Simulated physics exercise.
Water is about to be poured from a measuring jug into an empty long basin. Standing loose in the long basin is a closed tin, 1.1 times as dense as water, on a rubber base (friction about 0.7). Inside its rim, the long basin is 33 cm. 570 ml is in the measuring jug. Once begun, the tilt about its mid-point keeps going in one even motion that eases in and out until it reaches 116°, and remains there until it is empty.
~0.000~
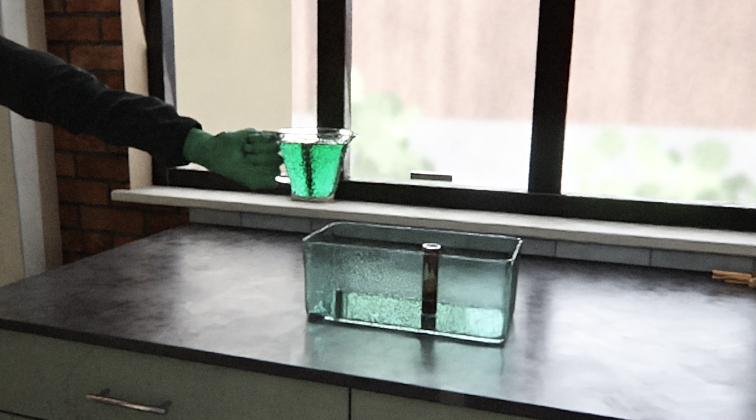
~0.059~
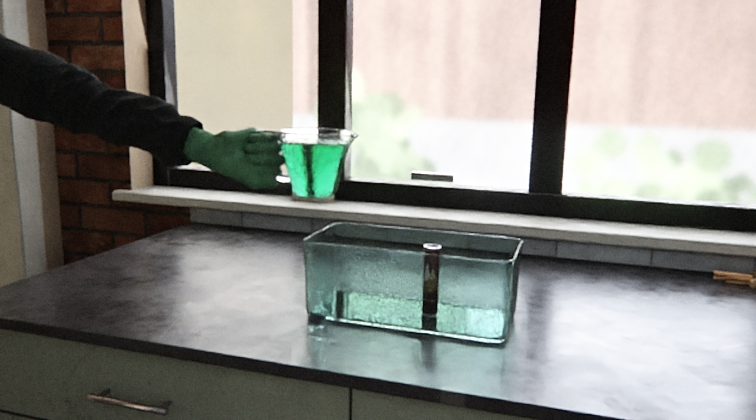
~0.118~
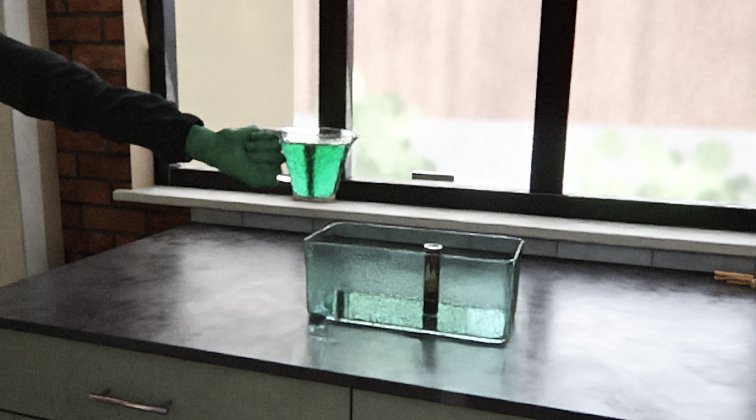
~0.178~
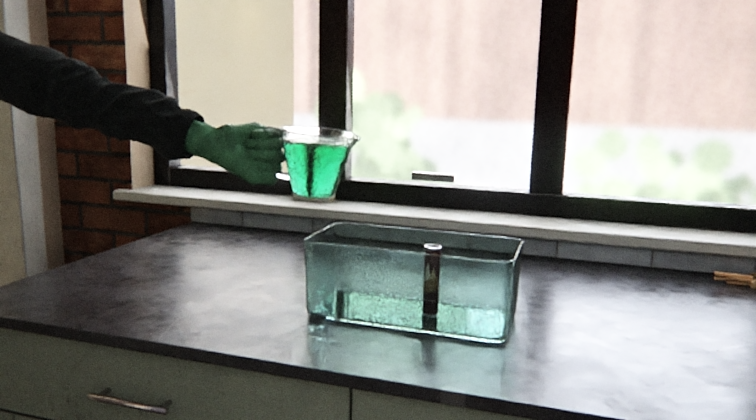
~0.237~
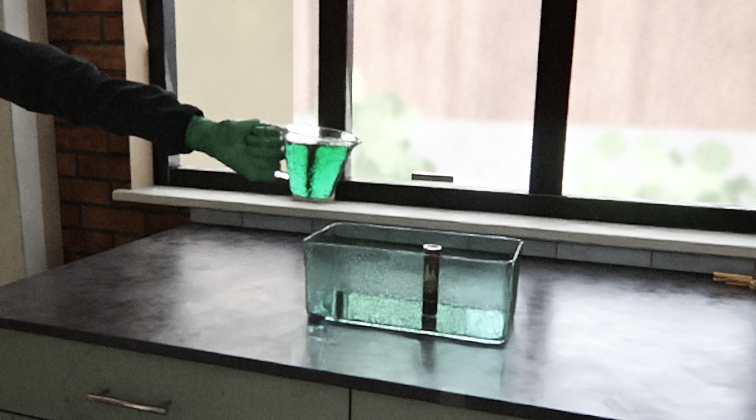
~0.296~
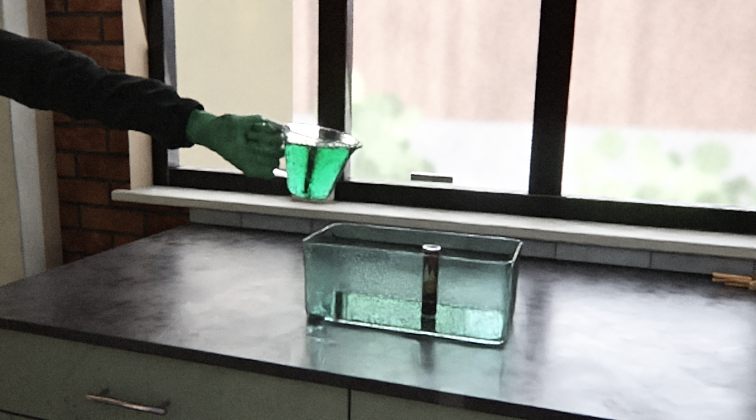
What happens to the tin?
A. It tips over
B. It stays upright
B, it stays upright.
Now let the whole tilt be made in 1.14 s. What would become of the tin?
Holds steady.
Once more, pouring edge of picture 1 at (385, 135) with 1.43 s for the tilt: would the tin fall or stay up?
After that, the tin overturns.
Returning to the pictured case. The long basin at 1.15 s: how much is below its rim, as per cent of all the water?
I reckon close to 92 per cent.
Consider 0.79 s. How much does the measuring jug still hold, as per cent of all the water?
I reckon about 58 in a hundred is still held.
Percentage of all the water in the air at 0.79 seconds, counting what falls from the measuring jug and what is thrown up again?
Some 22 per cent, I reckon.
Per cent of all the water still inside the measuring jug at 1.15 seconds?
Roughly 4 percent remains.
By 0.79 s the tilt is 67° and 58 per cent is still to pour; the tin stands where it began.
By 1.15 s the tilt is 105° and 4 per cent is still to pour; the tin stands where it began.
By 1.52 s the tilt is 116° and 0 per cent is still to pour; the tin stands where it began.
By 1.93 s the tilt is 116° and 0 per cent is still to pour; the tin stands where it began.
At rest the tin stands where it began.
